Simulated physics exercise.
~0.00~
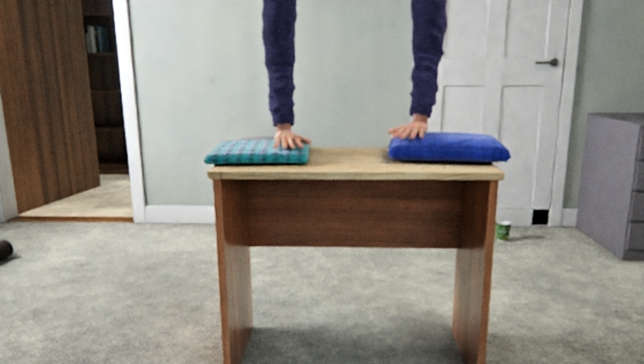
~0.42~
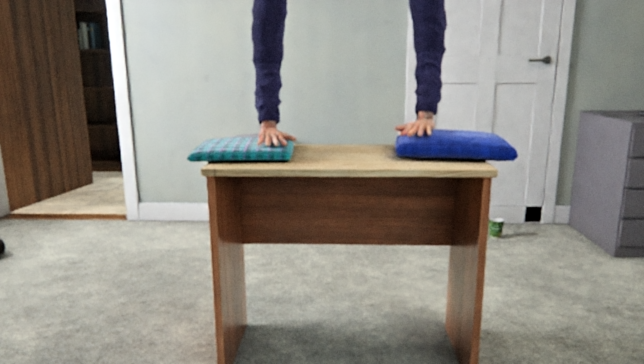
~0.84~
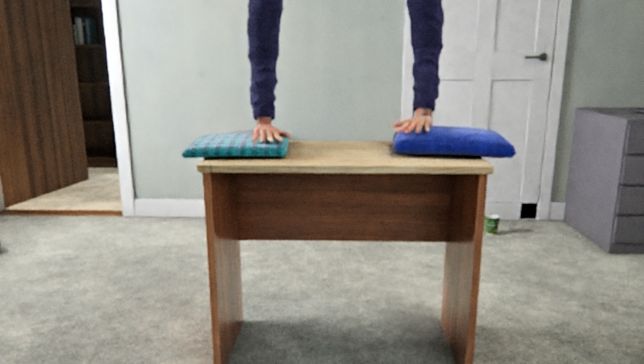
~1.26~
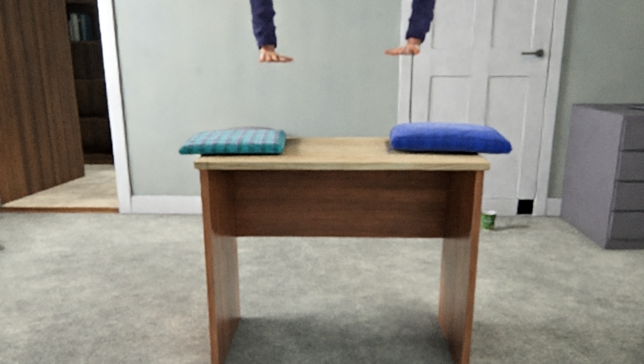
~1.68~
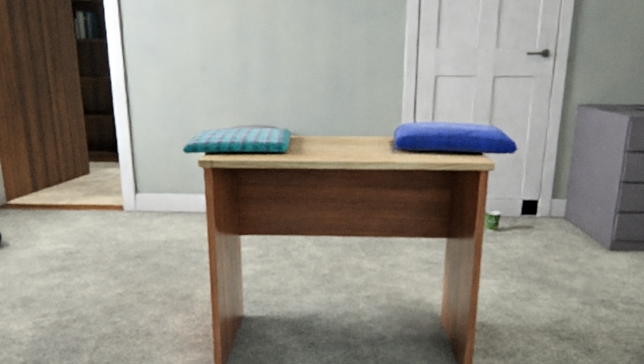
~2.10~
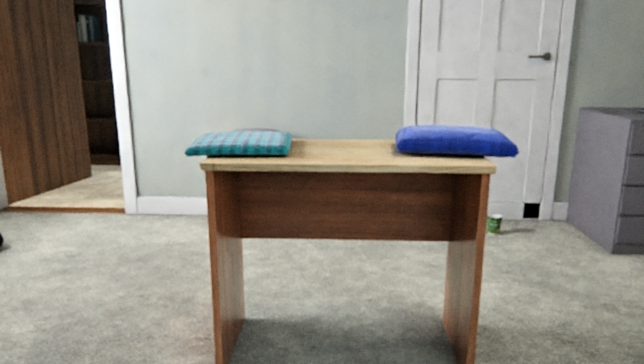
Two hands slide the cushions outward on a table, then lift away, leaving both overhanging.
